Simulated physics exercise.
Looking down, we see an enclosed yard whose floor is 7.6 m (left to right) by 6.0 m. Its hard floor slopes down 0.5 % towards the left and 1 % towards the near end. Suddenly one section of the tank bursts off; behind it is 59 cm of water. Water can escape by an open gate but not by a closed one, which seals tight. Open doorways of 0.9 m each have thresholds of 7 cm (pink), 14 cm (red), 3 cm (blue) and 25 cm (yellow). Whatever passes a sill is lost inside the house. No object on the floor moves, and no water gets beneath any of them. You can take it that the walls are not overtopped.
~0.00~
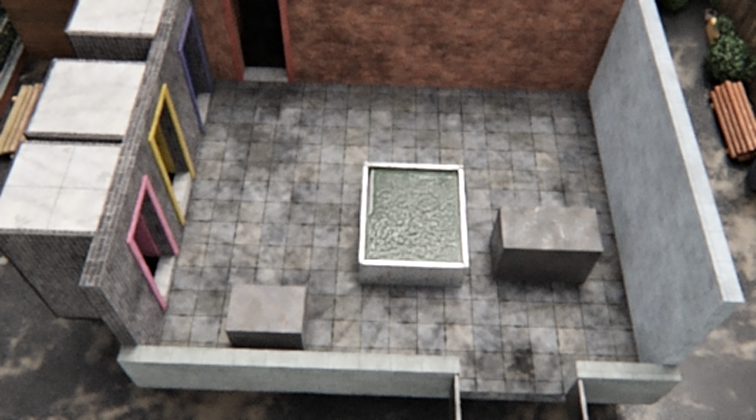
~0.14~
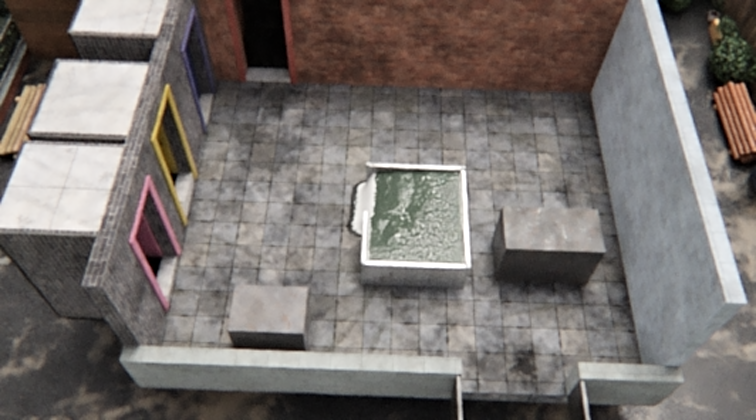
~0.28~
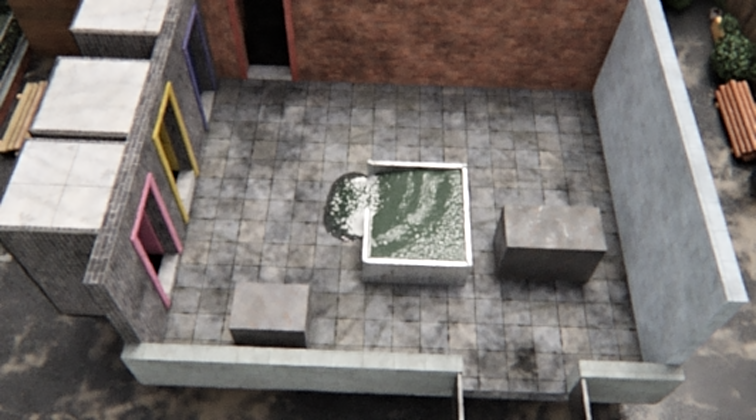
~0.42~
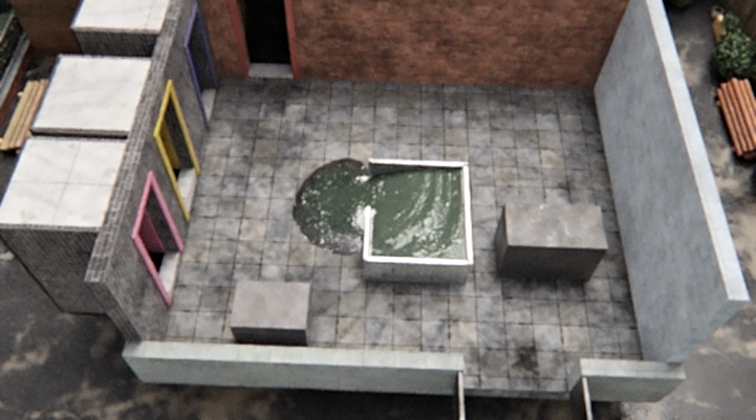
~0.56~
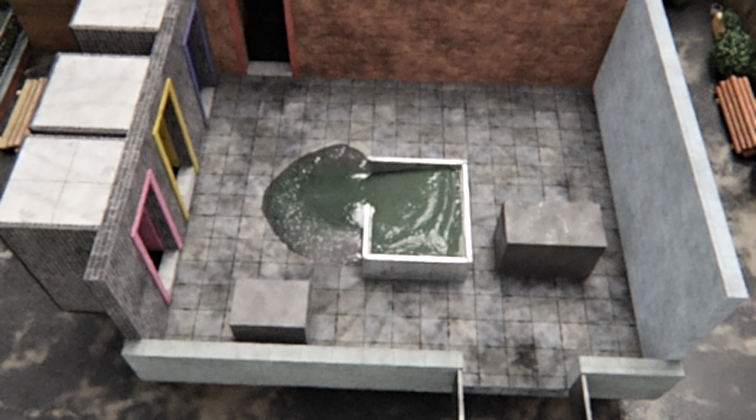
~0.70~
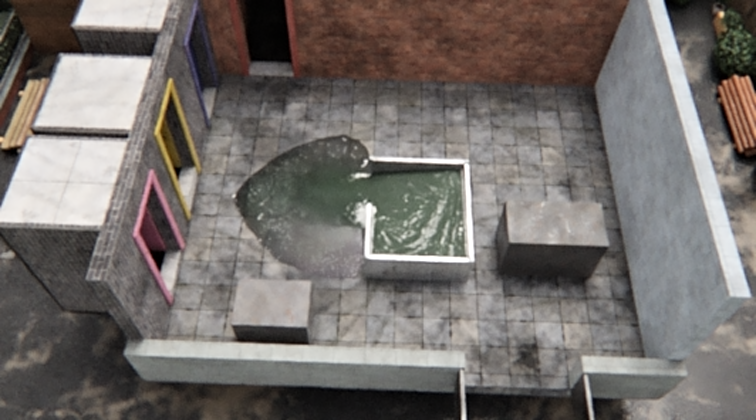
A square, white-rimmed tank of green water stands in the middle of a walled yard of grey paving, seen from high above. Two grey blocks flank it, a brick wall rises behind, and pink, yellow and blue-purple doorways line the left wall. The tank's left side bursts open and water pours out, spreading leftward in a widening, rounded dark-green sheet while the blocks stay still.
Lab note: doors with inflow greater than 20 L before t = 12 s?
Pink door greater, red door not greater, blue door greater, yellow door not greater.
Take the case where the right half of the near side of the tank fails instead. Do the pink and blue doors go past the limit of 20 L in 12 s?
Lab note: Vs limit, pink door inside limit; blue door inside limit.
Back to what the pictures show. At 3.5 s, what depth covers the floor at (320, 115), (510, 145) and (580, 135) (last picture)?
Spot one 1 cm, spot two 0 cm, spot three 0 cm.
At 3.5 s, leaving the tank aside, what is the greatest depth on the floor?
Around 22 centimetres deep.
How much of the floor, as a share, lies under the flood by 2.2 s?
Covered: Roughly 30 per cent.
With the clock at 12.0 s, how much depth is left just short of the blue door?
It's some 5.0 centimetres deep.
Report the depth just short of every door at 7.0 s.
Depth readings (cm): Pink = 9; red = 6; blue = 8; yellow = 11.
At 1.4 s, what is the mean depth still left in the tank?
The mean depth is some 39 cm.
After 1.4 s water covers 25 % of the floor and is deepest (31 cm) near (365, 201); pink door not reached, red door not reached, blue door not reached, yellow door 22 cm at the sill, 0 L in.
After 2.2 s water covers 30 % of the floor and is deepest (26 cm) near (196, 187); pink door 14 cm at the sill, 9 L in, red door 8 cm at the sill, 0 L in, blue door 13 cm at the sill, 11 L in, yellow door 25 cm at the sill, 0 L in.
After 3.5 s water covers 35 % of the floor and is deepest (22 cm) near (159, 359); pink door 11 cm at the sill, 32 L in, red door 13 cm at the sill, 0 L in, blue door 11 cm at the sill, 58 L in, yellow door 15 cm at the sill, 0 L in.
After 7.0 s water covers 65 % of the floor and is deepest (14 cm) near (159, 359); pink door 9 cm at the sill, 47 L in, red door 6 cm at the sill, 1 L in, blue door 8 cm at the sill, 148 L in, yellow door 11 cm at the sill, 0 L in.
After 12.0 s water covers 85 % of the floor and is deepest (10 cm) near (159, 359); pink door 8 cm at the sill, 61 L in, red door 4 cm at the sill, 1 L in, blue door 5 cm at the sill, 188 L in, yellow door 6 cm at the sill, 0 L in.
